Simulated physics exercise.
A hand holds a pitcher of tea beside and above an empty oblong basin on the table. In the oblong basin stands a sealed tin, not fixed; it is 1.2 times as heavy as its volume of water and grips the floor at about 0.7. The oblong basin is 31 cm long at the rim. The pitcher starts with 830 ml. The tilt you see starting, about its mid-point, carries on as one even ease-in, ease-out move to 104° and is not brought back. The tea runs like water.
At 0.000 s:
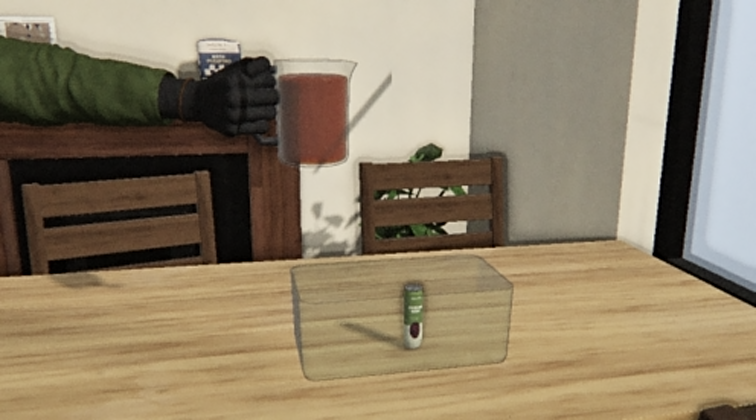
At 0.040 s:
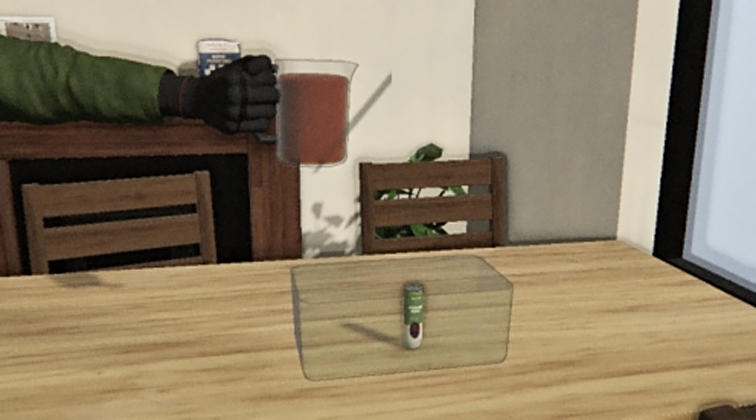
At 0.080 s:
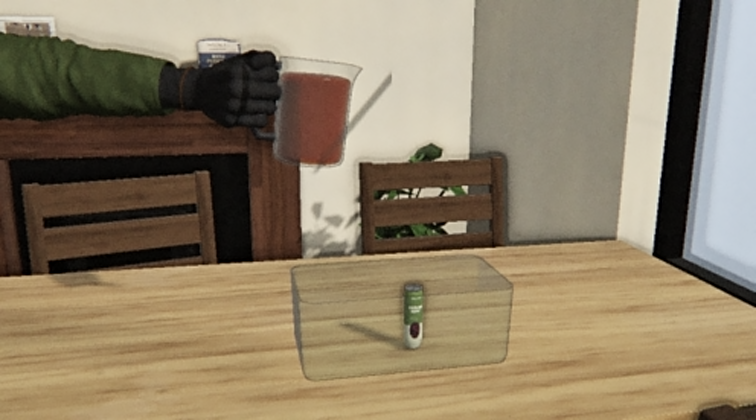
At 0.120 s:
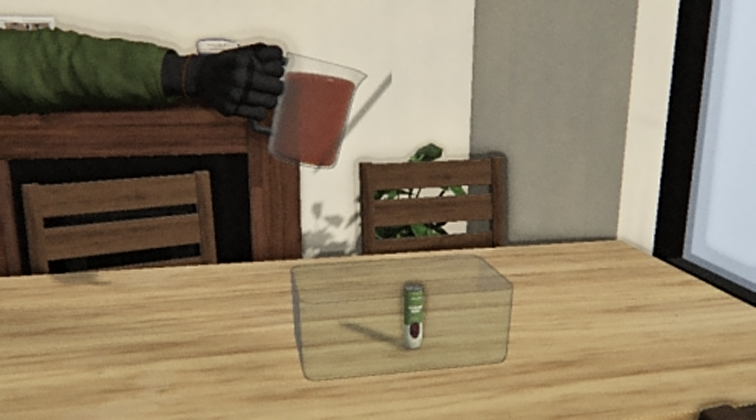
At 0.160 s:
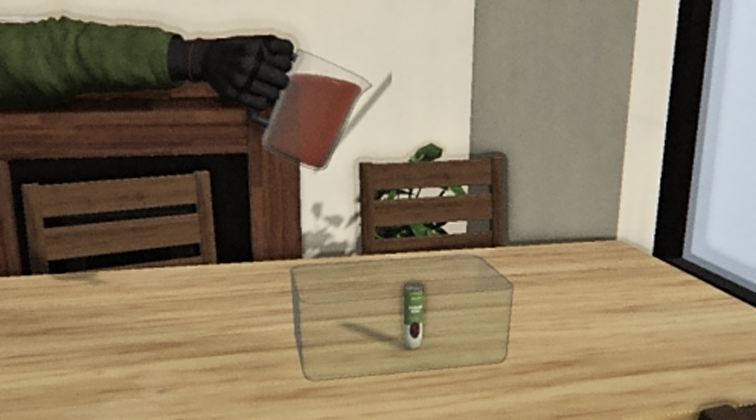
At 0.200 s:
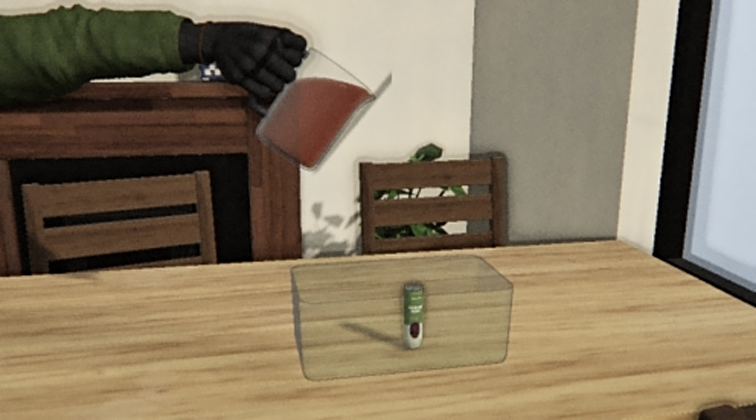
A black-gloved hand at the end of a green sleeve reaches in from the left of a dining room, seen from a fixed view across a pale wooden table. It holds a clear pitcher of reddish-brown tea above a transparent oblong basin containing a small green-and-white tin, with dark wooden chairs behind. The pitcher leans rightward, slowly then more steeply, its tea shifting toward the rim.
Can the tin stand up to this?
It remains upright.
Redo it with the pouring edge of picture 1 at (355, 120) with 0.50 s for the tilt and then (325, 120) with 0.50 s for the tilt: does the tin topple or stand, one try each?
First it falls; then it topples.
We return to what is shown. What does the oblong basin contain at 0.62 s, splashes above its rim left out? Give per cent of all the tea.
About 42 per cent.
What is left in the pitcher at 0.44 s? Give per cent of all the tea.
Near 62 in a hundred.
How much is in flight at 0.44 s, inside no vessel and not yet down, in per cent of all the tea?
Near 38 in a hundred.
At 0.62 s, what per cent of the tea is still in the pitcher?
Near 22 in a hundred.
Then, 0.44 s in, the tilt is 100° and 61 per cent is still to pour; the tin stands where it began.
Then, 0.62 s in, the tilt is 104° and 23 per cent is still to pour; the tin stands where it began.
Then, 0.80 s in, the tilt is 104° and 6 per cent is still to pour; the tin stands where it began.
Then, 1.00 s in, the tilt is 104° and 1 per cent is still to pour; the tin stands where it began.
Finally, the tin stands where it began.
